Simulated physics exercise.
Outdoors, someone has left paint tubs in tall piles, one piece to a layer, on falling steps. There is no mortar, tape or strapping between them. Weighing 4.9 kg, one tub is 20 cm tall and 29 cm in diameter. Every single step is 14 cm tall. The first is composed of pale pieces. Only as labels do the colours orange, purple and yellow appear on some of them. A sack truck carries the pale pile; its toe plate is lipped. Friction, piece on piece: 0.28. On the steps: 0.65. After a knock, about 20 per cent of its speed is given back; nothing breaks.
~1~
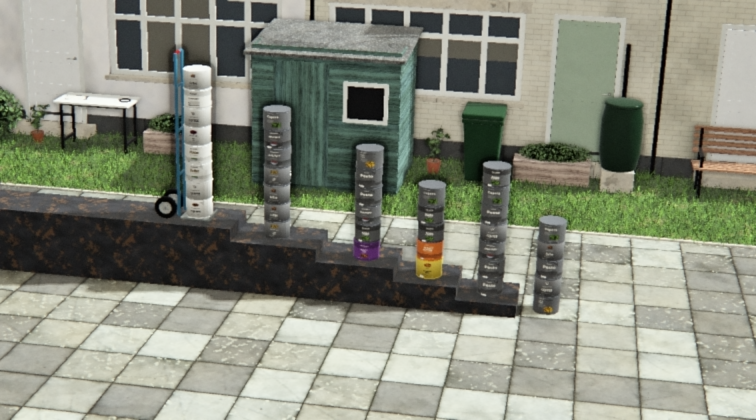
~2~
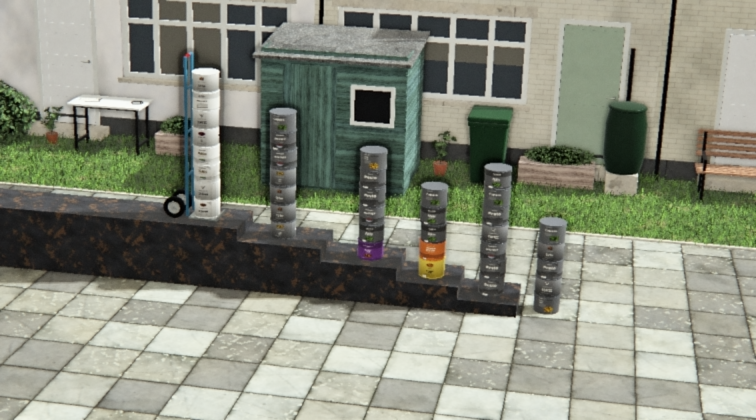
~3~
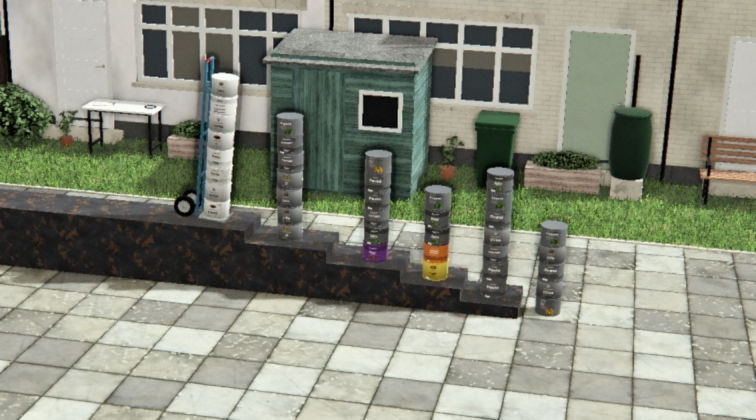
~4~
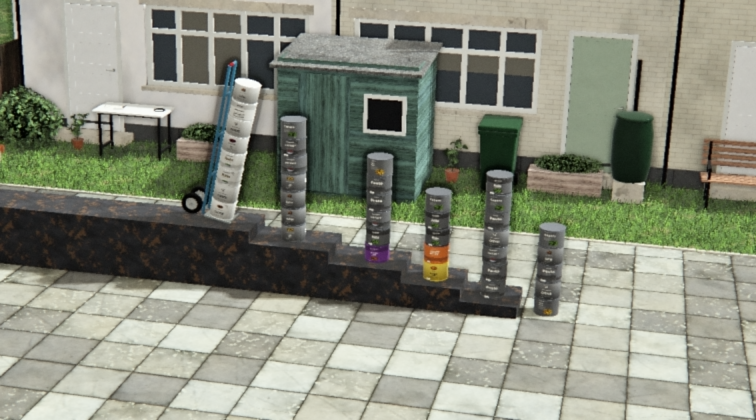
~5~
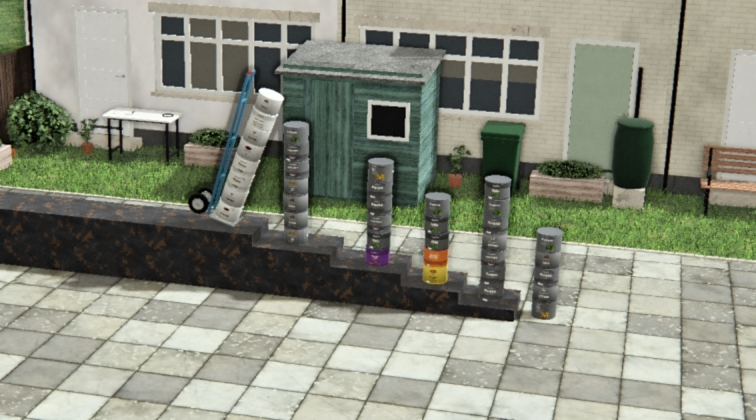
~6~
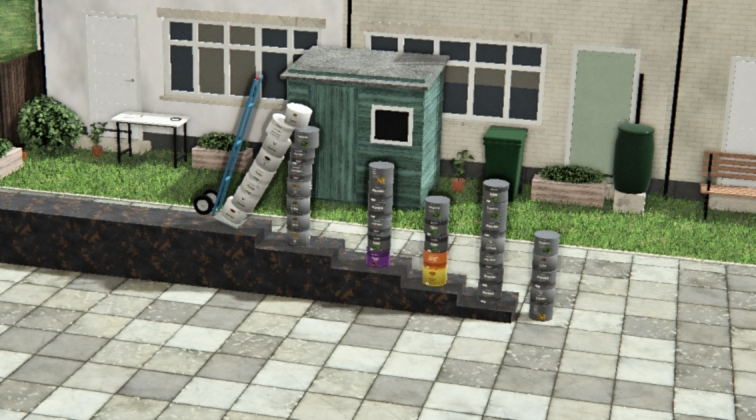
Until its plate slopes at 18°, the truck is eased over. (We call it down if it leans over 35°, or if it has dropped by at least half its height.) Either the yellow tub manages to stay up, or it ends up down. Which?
It manages.
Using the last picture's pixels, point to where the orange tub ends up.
Its centre finishes around pixel (471, 297) in the last picture.
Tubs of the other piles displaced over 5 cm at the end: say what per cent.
Share: 85 in a hundred.
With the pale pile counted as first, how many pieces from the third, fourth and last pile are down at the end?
Counting each pile, the third has 4, the fourth 4 and the last 5.
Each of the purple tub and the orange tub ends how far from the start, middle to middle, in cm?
Purple shifts 0 cm and orange shifts 60 cm.
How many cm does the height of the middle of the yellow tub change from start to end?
At the end it is roughly 0 cm lower than at the start.
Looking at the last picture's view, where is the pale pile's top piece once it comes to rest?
Look for the top piece around pixel (696, 368).
Then, 0.64 s past the last view, 8 of the pale pile down; 5 of the 30 other tubs down; yellow tub unmoved.
Then, 1.70 s past the last view, 7 of the pale pile down; 10 of the 30 other tubs down; yellow tub unmoved; orange tub 21° from how it stood.
Then, 2.66 s past the last view, 7 of the pale pile down; 23 of the 30 other tubs down; yellow tub unmoved; orange tub 74° from how it stood, 14 cm lower.
Then, 3.80 s past the last view, 7 of the pale pile down; 23 of the 30 other tubs down; yellow tub unmoved; orange tub upside down.
In the end, 7 of the pale pile down; 23 of the 30 other tubs down; yellow tub unmoved; orange tub upside down; purple tub unmoved. From the last view, middles, yellow tub near (435, 274), orange tub near (471, 297).
